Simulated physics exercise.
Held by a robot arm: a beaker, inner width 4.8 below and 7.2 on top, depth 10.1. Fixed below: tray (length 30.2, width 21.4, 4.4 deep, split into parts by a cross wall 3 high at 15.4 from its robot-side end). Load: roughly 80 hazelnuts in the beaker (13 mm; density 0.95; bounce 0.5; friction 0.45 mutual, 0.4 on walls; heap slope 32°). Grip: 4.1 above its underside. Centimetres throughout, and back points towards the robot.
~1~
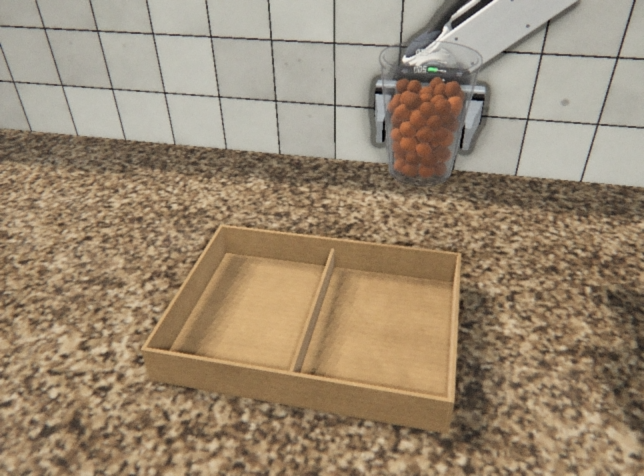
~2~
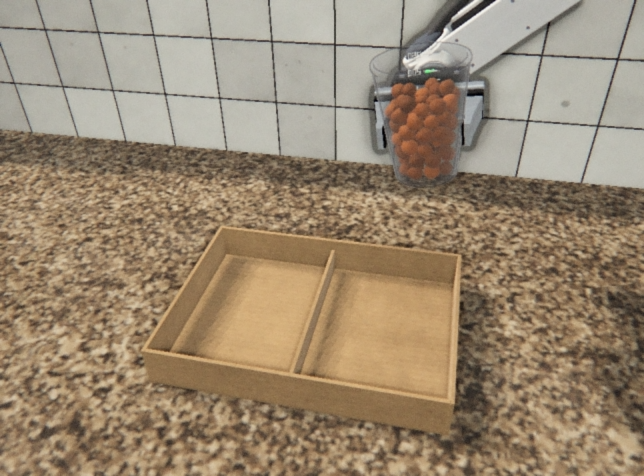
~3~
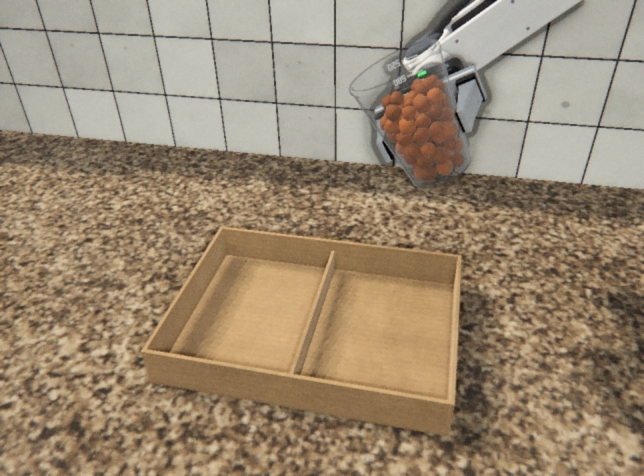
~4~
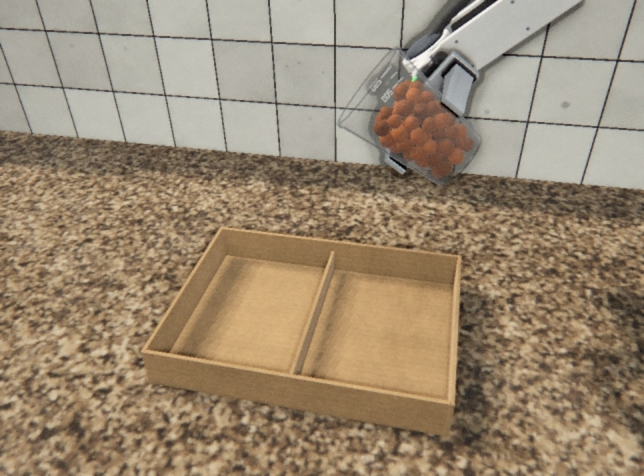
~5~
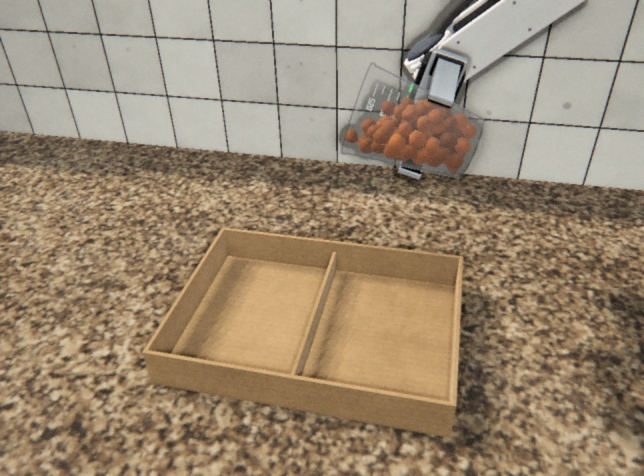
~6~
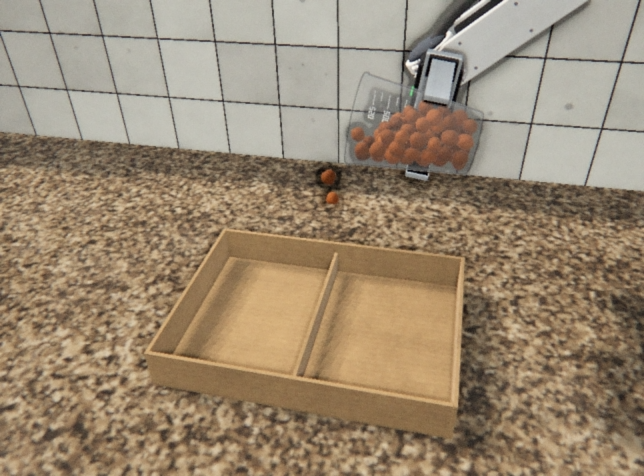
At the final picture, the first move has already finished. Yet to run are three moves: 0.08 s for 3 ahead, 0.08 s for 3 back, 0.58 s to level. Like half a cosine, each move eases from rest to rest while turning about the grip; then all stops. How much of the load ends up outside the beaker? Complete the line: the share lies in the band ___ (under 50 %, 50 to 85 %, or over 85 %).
The share lies in the band 50 to 85 %.
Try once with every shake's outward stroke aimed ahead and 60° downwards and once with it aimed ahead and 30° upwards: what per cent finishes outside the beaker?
Roughly 15 per cent, then 75 per cent.
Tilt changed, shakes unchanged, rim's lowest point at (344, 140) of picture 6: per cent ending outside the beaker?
About 35 %.
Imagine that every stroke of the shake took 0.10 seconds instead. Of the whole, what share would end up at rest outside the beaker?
Estimate: Close to 50 percent.
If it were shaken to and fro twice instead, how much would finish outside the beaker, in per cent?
My guess is near 75 per cent.
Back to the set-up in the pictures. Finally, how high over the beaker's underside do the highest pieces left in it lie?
5.5 cm.
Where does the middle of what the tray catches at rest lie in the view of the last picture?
Near pixel (243, 307).
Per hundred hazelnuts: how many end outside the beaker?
Close to 60 in a hundred.
Then, 0.30 s later, tilted 71° forward, highest piece 26 above the table; 34 in the beaker, 23 in the far-side part, 1 in the robot-side part, 24 in flight or on a rim.
Then, 0.59 s later, tilted 12° forward, highest piece 28 above the table; 46 in the far-side part, 31 in the beaker, 4 in the robot-side part, 1 on the table or floor.
Then, 0.94 s later, level, highest piece 27 above the table; 46 in the far-side part, 31 in the beaker, 4 in the robot-side part, 1 on the table or floor.
Then, 1.99 s later, level, highest piece 27 above the table; 46 in the far-side part, 31 in the beaker, 4 in the robot-side part, 1 on the table or floor.
At rest, 46 in the far-side part, 31 in the beaker, 4 in the robot-side part, 1 on the table or floor. That is 62 % outside the beaker.
